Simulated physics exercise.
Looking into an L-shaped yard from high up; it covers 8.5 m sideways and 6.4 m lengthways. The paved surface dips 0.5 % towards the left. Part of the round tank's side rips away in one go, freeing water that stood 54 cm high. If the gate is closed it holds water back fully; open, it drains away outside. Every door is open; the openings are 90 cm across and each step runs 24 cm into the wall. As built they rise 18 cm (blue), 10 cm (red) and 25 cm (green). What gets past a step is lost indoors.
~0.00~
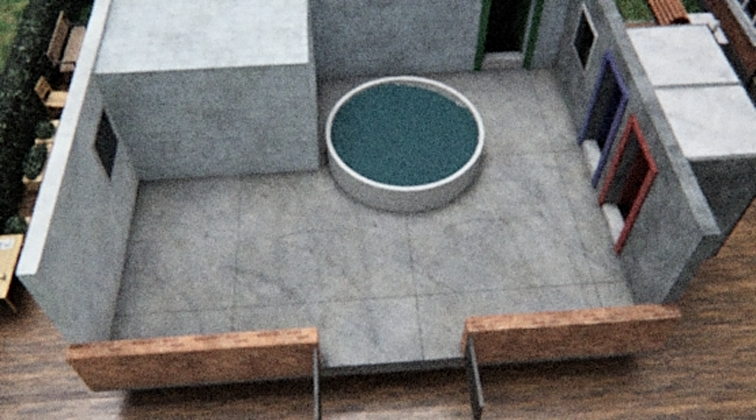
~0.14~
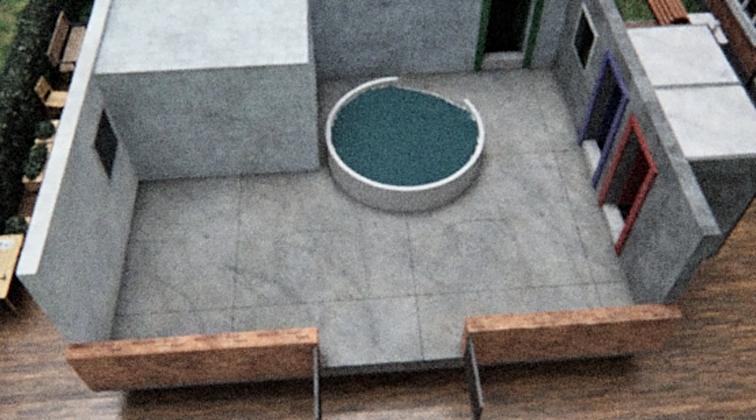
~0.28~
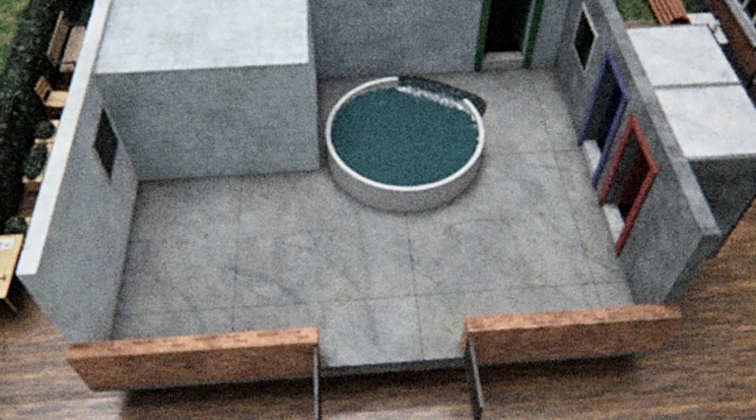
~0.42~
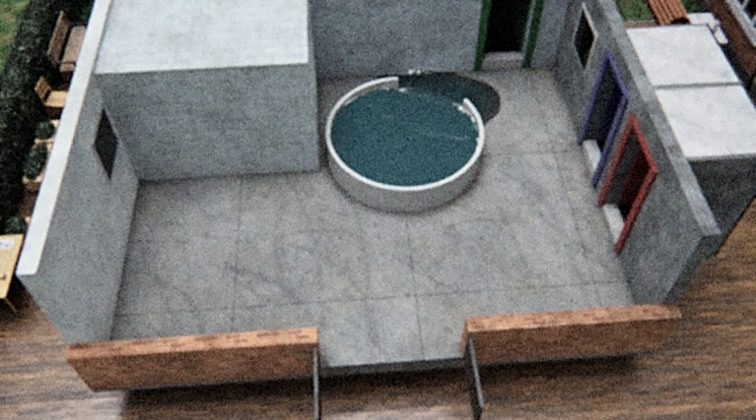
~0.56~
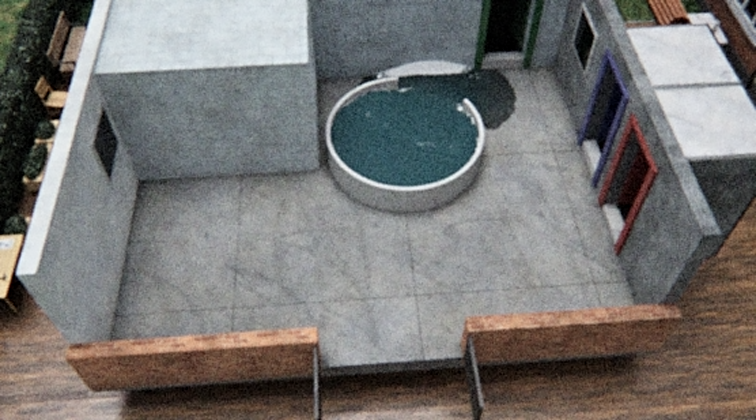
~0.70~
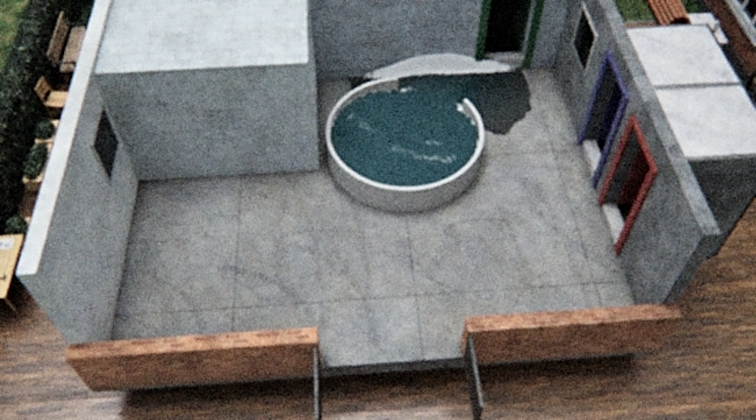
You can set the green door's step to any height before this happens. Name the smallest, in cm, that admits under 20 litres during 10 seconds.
At least 21 cm or so.
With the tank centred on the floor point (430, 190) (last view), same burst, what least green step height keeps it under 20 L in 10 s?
Some 28 cm.
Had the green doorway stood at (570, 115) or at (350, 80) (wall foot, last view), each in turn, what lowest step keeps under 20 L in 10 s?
About 20 and 16 cm.
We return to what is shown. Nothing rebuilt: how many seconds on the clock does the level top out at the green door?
At about 3.2 s.
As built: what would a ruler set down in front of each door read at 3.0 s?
In cm: Blue 9, red 3, green 24.
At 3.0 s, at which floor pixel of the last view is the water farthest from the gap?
Around (620, 264).
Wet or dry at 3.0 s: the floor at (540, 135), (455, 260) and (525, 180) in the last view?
In turn: Under water, not reached, under water.
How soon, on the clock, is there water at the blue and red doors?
Blue 2.2 s, red 2.6 s.
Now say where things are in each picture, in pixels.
Still water, 54 cm deep, in the round tank at (405, 133); the green door at (508, 31) is dry, in the first picture.
The front is at a hidden place, 0.3 m from the gap on the far side; 0.4 m2 of floor is wet, 54 cm left at the back, in the second picture.
Water pours out on the far side and has run 0.7 m, to (479, 100); about 8 cm deep outside, 54 cm at the back, in the third picture.
The gap is on the far side, the front 1.2 m out at (488, 88); the back of the round tank holds 54 cm, in the fourth picture.
Water pours out on the far side and has run 1.6 m, to (499, 75); about 7 cm deep outside, 54 cm at the back, in the fifth picture.
The gap is on the far side, the front 2.1 m out at (517, 69); the back of the round tank holds 54 cm; water is at the green door at (508, 31), in the sixth picture.
After 1.4 s water covers 10 % of the floor, deepest (44 cm) near (428, 75); 22 cm at the green door, 0 litres in over its 25 cm step.
After 3.0 s water covers 30 % of the floor, deepest (39 cm) near (553, 68); 24 cm at the green door, 1 litre in over its 25 cm step.
After 10.0 s water covers 90 % of the floor, deepest (13 cm) near (106, 368); 11 cm at the green door, 6 litres in over its 25 cm step.
At the green door as built, the water arrived by 0.7 s and peaked near 25 cm at 3.2 s.
With a step of 17.5 cm, 49 litres would have come in within the 10 s; with 24 cm, 9 litres. So under 20 litres takes about 21 cm.
